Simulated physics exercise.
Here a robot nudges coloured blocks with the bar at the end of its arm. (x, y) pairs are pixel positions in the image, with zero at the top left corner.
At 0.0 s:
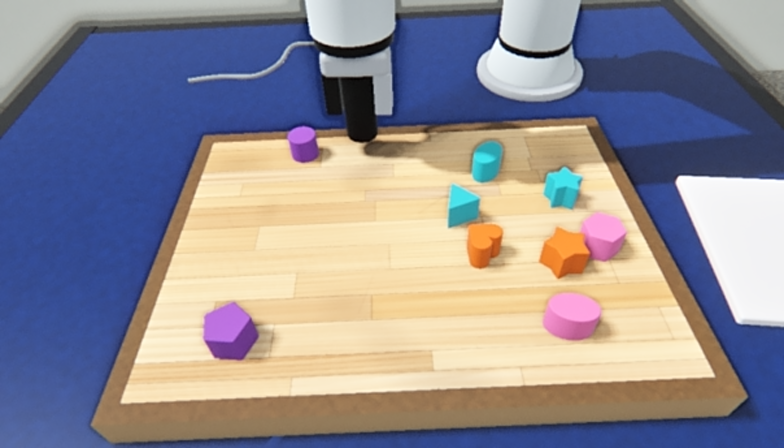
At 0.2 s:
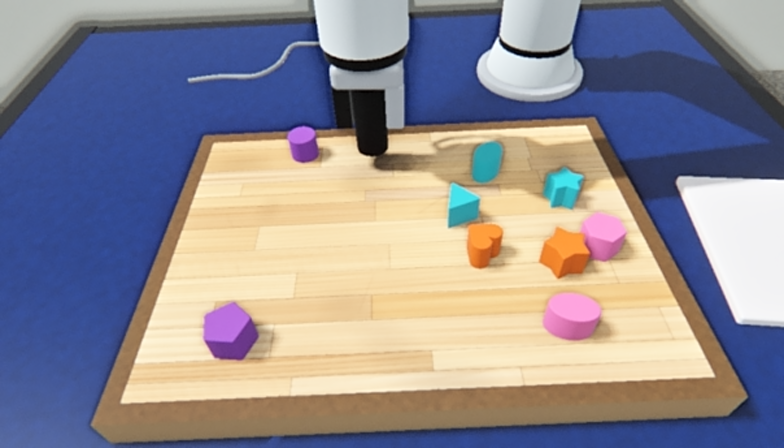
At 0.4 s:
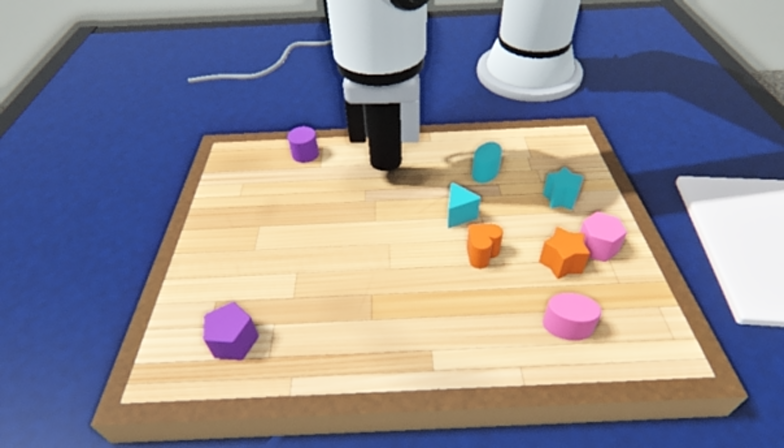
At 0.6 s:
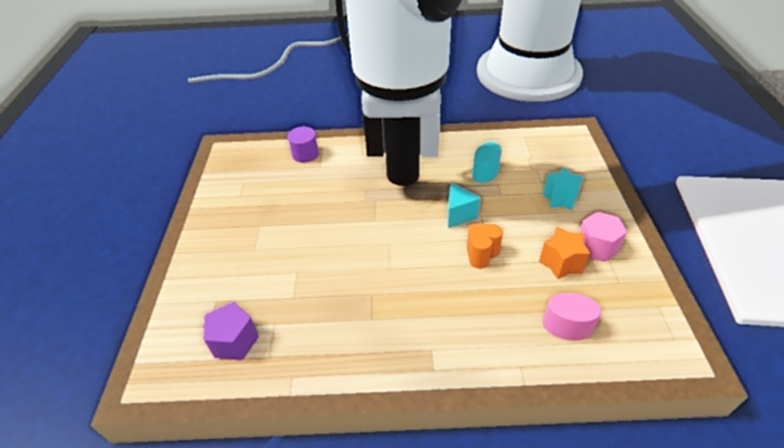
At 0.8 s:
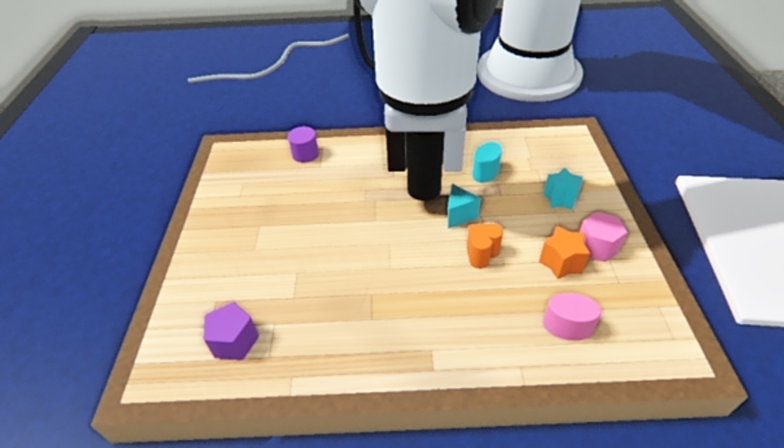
Robot arm with a black bar moving right and nearer across a wooden board of coloured blocks, closing on a turquoise triangle.
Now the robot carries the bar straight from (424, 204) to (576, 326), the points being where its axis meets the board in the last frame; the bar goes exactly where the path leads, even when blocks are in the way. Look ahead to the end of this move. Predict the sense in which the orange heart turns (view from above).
Rotates clockwise.
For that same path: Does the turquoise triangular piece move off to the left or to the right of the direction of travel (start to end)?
Taking start-to-end as forward, the block's sideways shift goes to the left.
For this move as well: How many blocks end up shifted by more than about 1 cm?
Blocks moved: Three or more.
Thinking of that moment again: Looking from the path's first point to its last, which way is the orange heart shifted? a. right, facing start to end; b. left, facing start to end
Answer: A.
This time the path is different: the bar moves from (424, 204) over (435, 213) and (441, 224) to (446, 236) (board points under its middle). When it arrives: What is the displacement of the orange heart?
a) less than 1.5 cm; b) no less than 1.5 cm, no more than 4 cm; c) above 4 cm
Correct choice: A.
On the path given first. One third of the way, bar at (470, 224); turquoise triangular piece at (492, 205), turned 40° anticlockwise; orange heart at (490, 240), turned 20° anticlockwise.
Two thirds of the way, bar at (521, 265); turquoise triangular piece at (493, 205), turned 45° anticlockwise; orange heart at (540, 287).
At the end, bar at (582, 312); turquoise triangular piece at (493, 205), turned 45° anticlockwise; orange heart at (549, 321), turned 45° clockwise; orange star still; pink oval block at (602, 342), turned 45° anticlockwise.
